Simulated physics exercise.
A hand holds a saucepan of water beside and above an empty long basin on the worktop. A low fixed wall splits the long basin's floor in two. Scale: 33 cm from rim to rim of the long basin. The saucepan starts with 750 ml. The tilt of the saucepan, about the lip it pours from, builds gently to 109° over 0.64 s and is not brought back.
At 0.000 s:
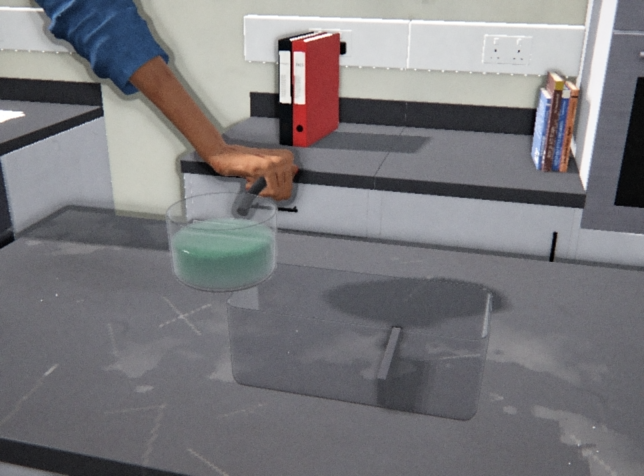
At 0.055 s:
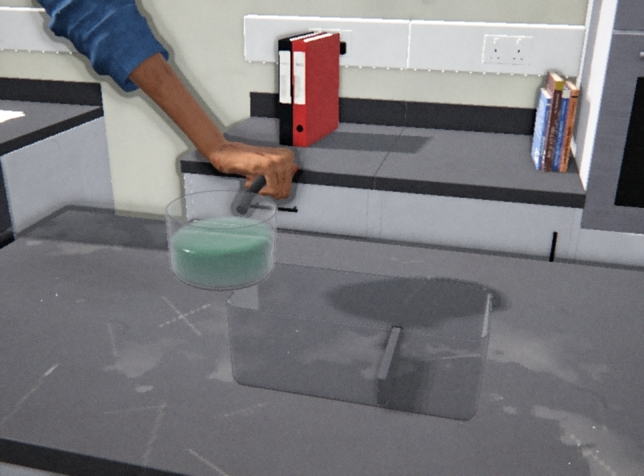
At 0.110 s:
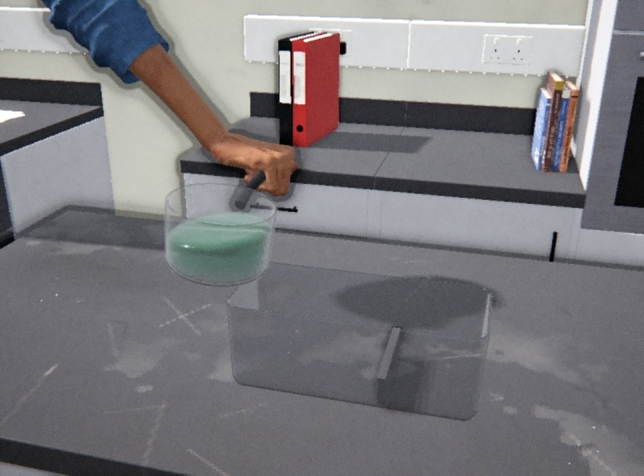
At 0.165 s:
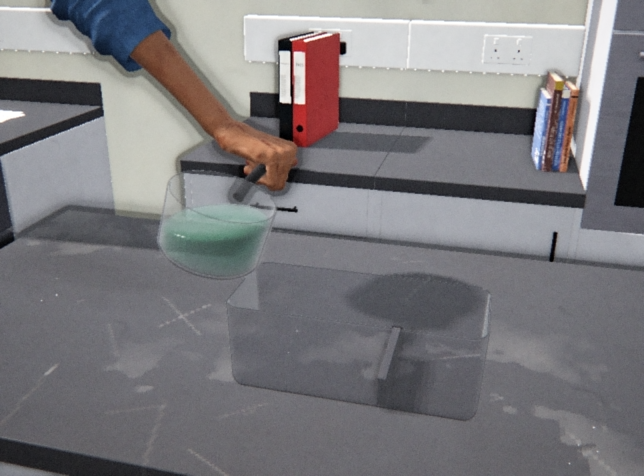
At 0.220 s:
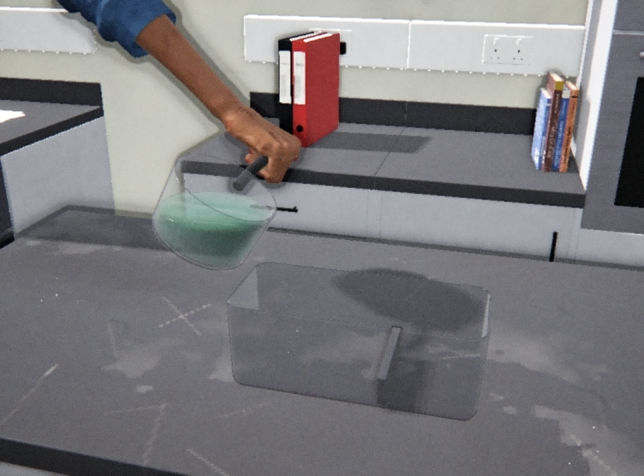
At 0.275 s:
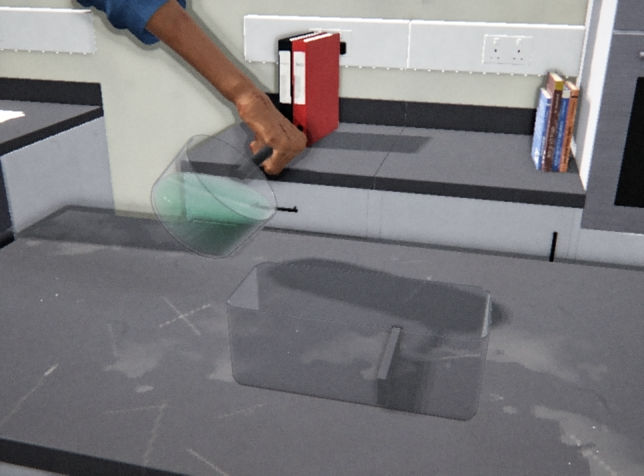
A hand gripping a clear saucepan of green liquid gradually tilts it toward the right above a dark, scratched worktop, the liquid shifting toward the lower side, while an empty transparent basin stays still beside and below it.
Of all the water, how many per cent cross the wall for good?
Roughly 13 per cent is past the wall.
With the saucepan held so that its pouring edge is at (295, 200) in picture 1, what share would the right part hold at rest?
Then about 40 per cent.
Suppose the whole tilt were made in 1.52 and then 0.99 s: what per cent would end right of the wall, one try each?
In turn about 10 and 5 per cent.
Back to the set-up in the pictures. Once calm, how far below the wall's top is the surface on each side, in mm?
Left about 18 mm, right about 34 mm.
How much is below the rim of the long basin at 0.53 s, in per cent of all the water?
Some 5 per cent.
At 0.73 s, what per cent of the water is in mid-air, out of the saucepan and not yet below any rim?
Near 16 in a hundred.
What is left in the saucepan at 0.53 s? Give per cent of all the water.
About 44 per cent.
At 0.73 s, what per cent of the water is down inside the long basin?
Near 80 in a hundred.
By 0.53 s the tilt is 102° and 45 per cent is still to pour, 5 is left of the wall and 0 right of it.
By 0.73 s the tilt is 109° and 5 per cent is still to pour, 75 is left of the wall and 5 right of it.
By 0.92 s the tilt is 109° and 0 per cent is still to pour, 76 is left of the wall and 10 right of it.
By 1.14 s the tilt is 109° and 0 per cent is still to pour, 83 is left of the wall and 12 right of it.
At rest 81 per cent lies left of the wall, 13 right of it and 5 outside.
